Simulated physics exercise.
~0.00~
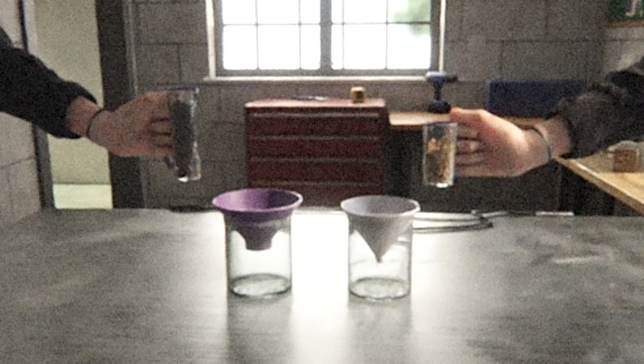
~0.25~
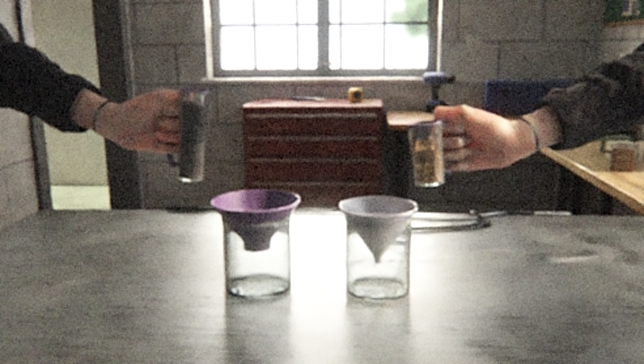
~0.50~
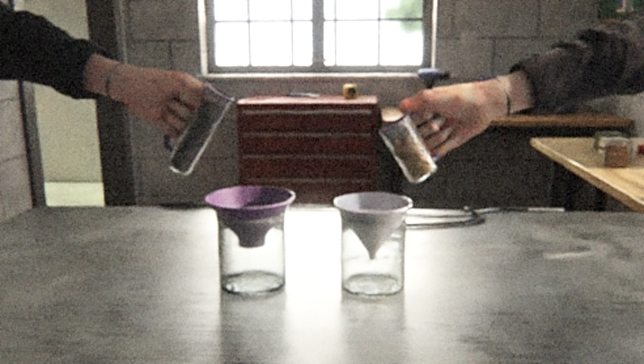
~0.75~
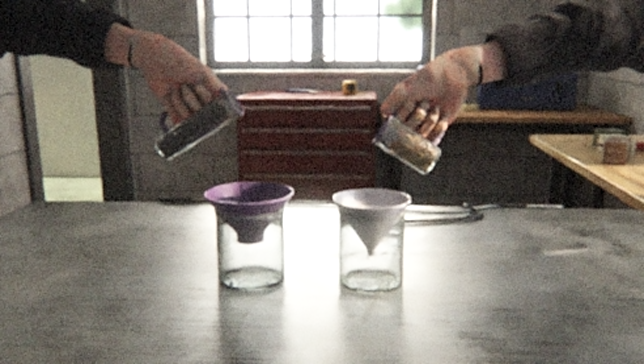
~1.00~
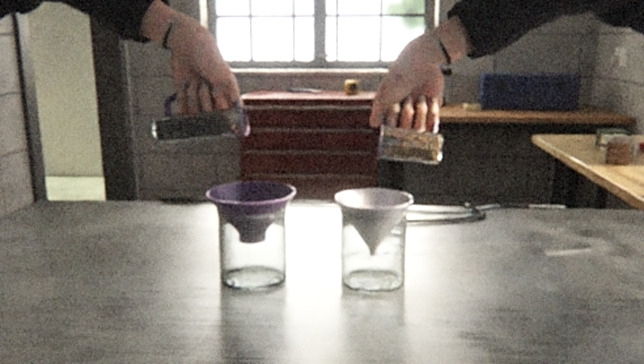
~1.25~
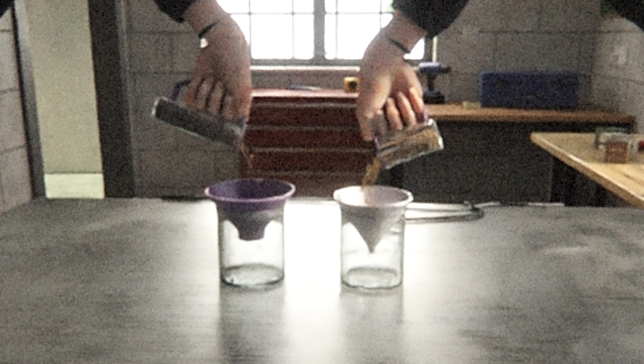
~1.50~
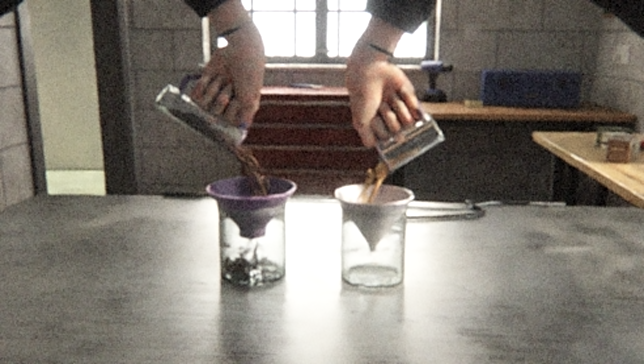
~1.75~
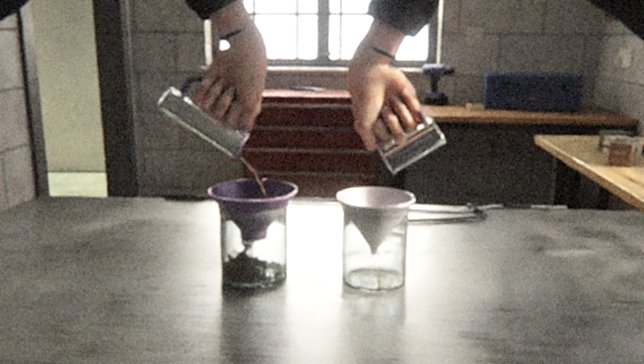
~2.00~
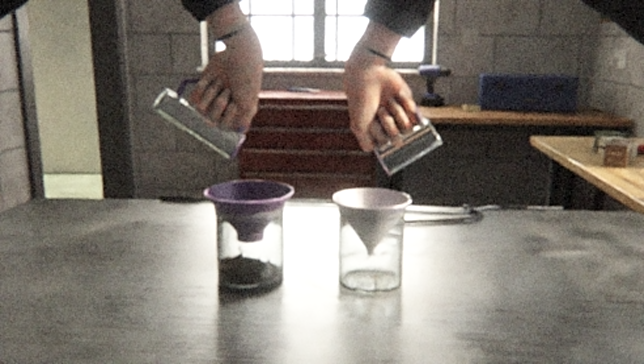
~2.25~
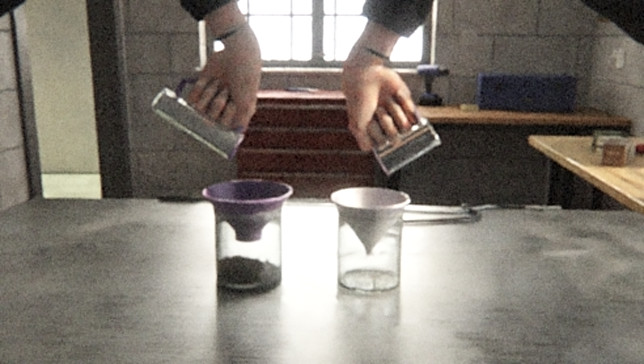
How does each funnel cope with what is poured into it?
The purple funnel on the left runs clear and its dark bits drop into the jar. The pale funnel on the right gets blocked, leaving the jar below it nearly empty.
